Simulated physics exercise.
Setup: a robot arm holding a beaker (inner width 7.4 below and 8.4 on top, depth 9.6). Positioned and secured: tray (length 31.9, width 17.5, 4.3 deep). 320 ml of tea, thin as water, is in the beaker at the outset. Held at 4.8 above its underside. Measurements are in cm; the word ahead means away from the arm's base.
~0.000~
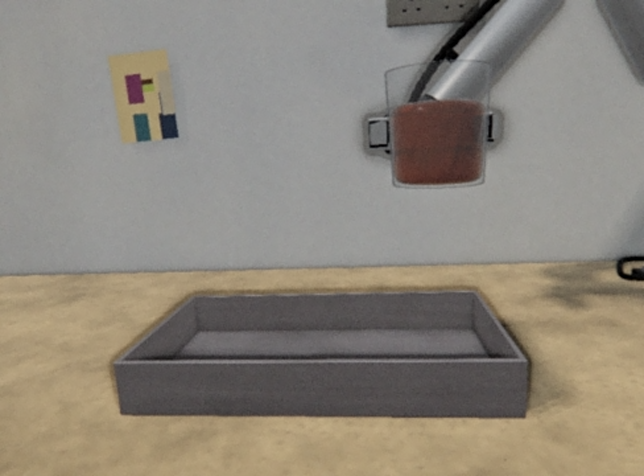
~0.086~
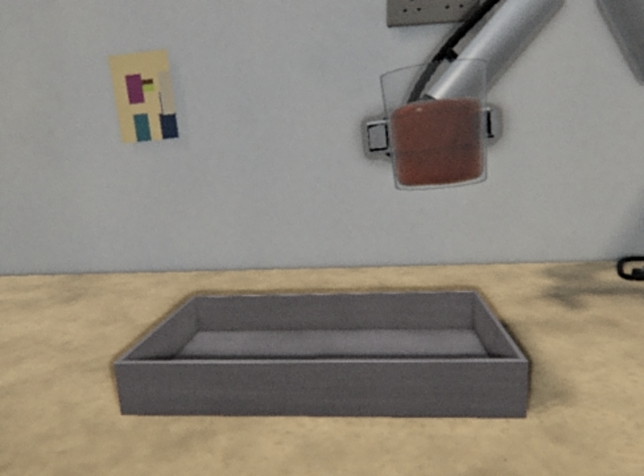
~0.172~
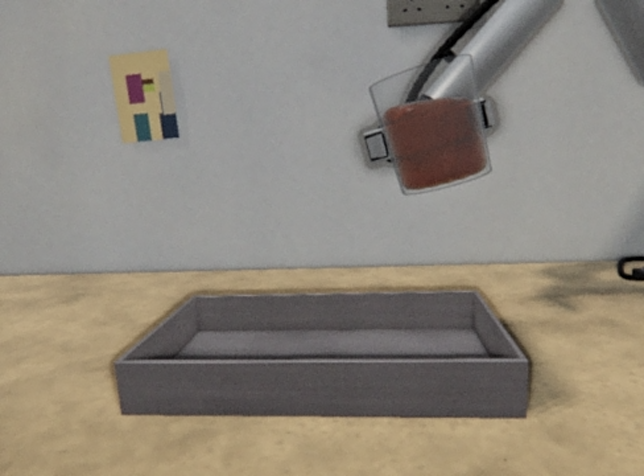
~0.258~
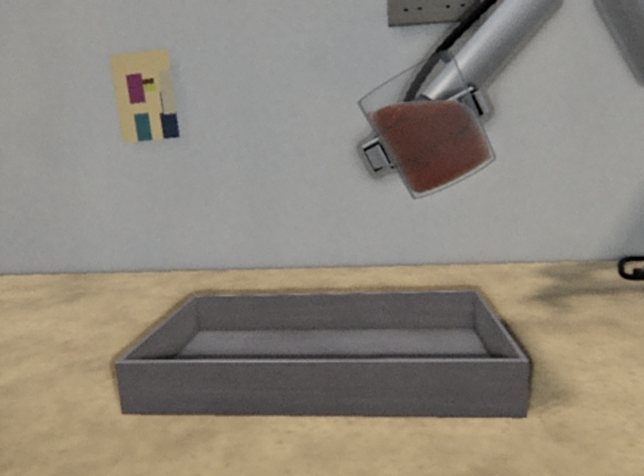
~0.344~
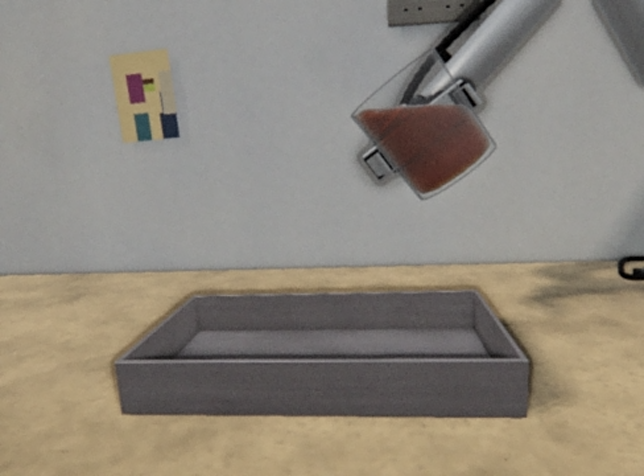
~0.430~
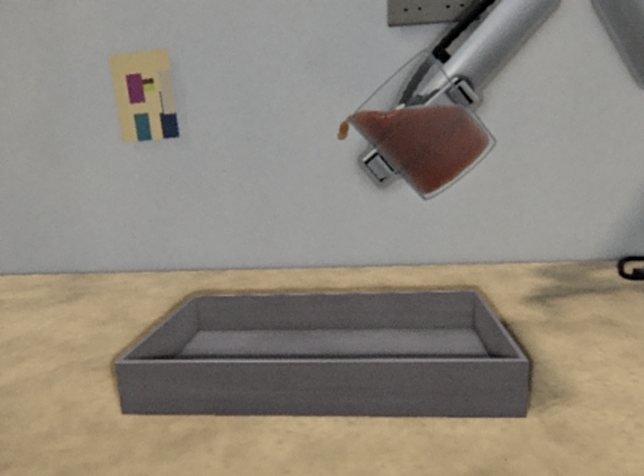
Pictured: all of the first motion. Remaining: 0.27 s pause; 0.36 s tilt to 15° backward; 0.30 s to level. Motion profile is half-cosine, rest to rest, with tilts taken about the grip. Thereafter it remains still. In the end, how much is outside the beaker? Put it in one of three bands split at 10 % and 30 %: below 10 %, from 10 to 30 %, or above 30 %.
Band: Below 10 %.
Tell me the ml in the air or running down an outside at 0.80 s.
Close to 0 ml of it.
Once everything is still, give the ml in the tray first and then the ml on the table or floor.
Roughly 0 ml, then 0 ml.
After 0.80 s, tilted 29° forward, liquid up to 24 above the table; 320 ml in the beaker.
After 1.17 s, tilted 10° backward, liquid up to 25 above the table; 320 ml in the beaker.
After 1.56 s, level, liquid up to 25 above the table; 320 ml in the beaker.
After 2.36 s, level, liquid up to 25 above the table; 320 ml in the beaker.
At rest, 320 ml in the beaker. That is 1 % outside the beaker.
